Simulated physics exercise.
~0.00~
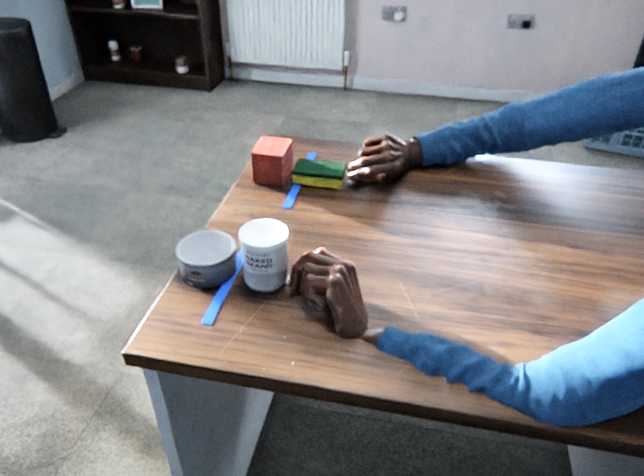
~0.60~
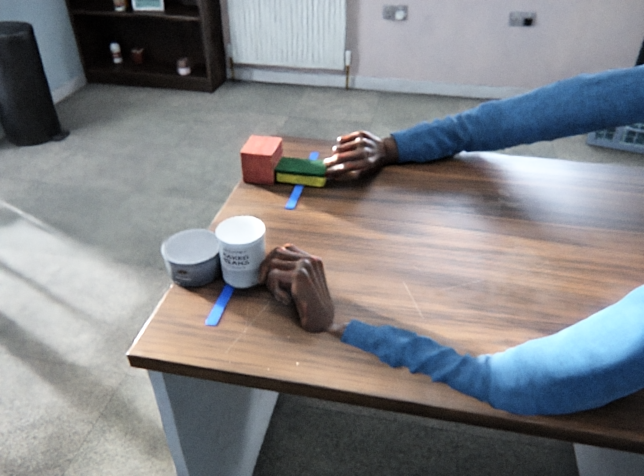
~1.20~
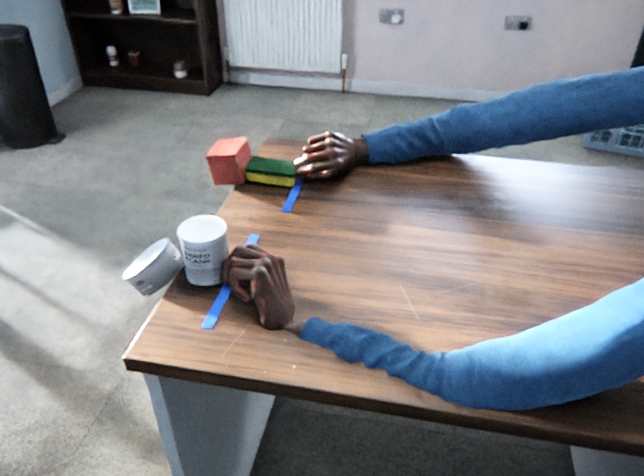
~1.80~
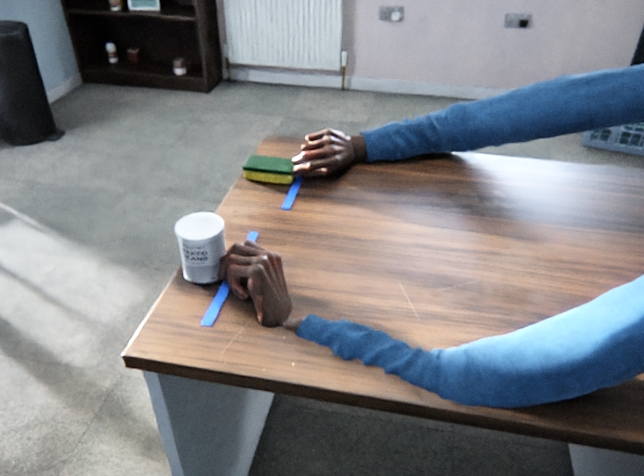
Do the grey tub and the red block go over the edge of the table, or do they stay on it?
Both go over the edge. The grey tub tips off the near side of the table's end and the red block drops off farther back.
